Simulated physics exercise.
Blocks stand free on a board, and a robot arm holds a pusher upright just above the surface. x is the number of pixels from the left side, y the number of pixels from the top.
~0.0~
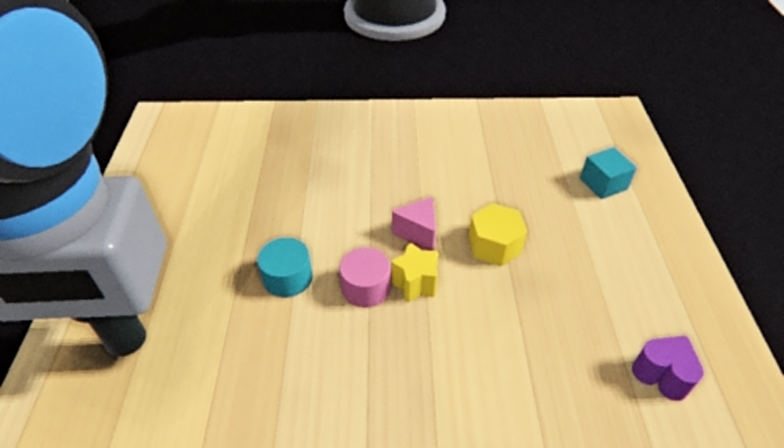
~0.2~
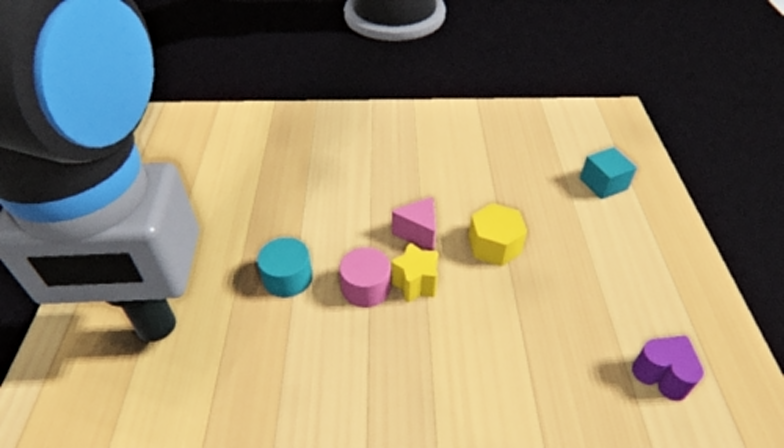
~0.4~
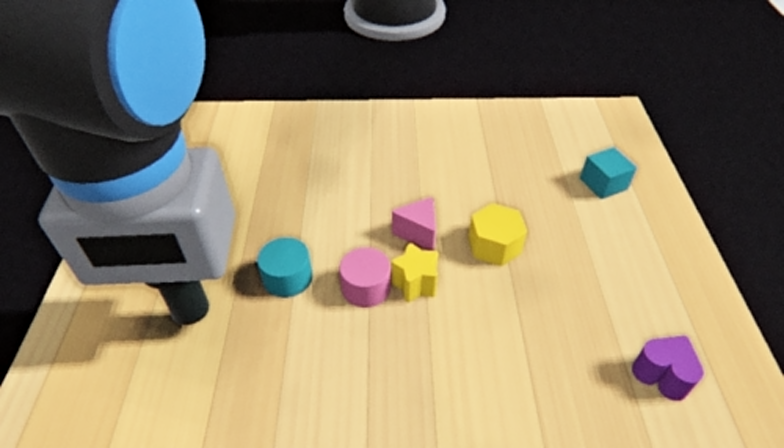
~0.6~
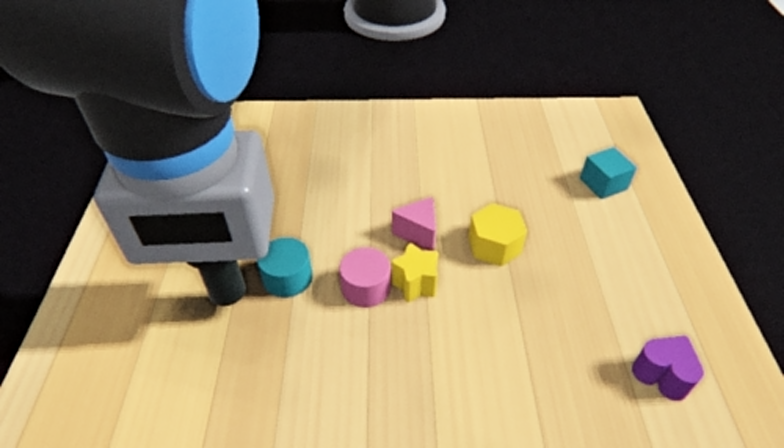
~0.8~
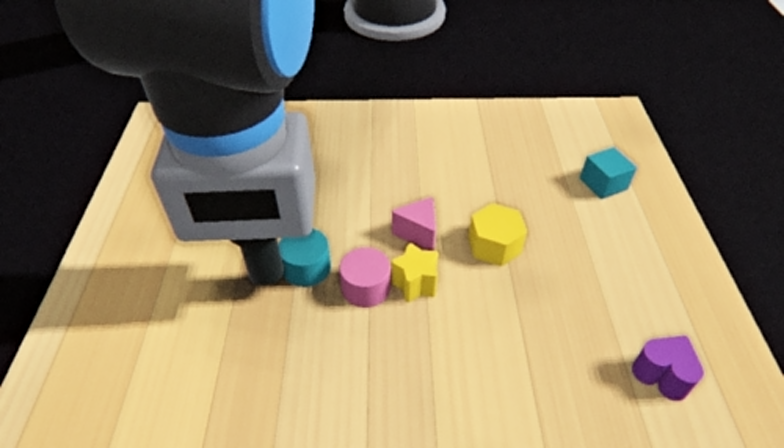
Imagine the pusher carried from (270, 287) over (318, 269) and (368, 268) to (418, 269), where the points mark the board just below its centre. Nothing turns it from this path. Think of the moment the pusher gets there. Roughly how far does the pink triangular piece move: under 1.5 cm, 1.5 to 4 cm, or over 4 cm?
The best fit is under 1.5 cm.
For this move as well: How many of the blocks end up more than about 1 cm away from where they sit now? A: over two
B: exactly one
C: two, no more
A.
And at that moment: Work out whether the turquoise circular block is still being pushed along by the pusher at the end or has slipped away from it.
I think the pusher loses the turquoise circular block somewhere along the way.
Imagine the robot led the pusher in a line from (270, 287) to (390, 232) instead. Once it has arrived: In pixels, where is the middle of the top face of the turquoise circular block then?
I think it will end close to (405, 183).
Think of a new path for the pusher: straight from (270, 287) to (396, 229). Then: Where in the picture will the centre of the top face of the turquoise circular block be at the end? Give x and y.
The answer is (404, 180).
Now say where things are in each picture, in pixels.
The first frame shows lower end of the pusher at (127, 340), tops of blocks, turquoise circular block at (283, 256), pink circular block at (365, 266), yellow star block at (417, 262), pink triangular piece at (419, 212).
The second frame shows pusher at (157, 326), blocks as before.
The third frame shows pusher at (191, 310), blocks as before.
The fourth frame shows pusher at (228, 292), blocks as before.
The fifth frame shows pusher at (266, 272), turquoise circular block at (303, 245), pink circular block at (365, 266), yellow star block at (417, 262), pink triangular piece at (419, 212).
What follows on the original path. One third of the way, pusher at (316, 254); turquoise circular block at (346, 224).
Two thirds of the way, pusher at (368, 253); turquoise circular block at (371, 215); pink circular block at (388, 276); yellow star block at (433, 268), turned 45° anticlockwise.
At the end, pusher at (418, 253); turquoise circular block at (371, 215); pink circular block at (396, 281); yellow star block at (439, 270), turned 55° anticlockwise; pink triangular piece not moved.
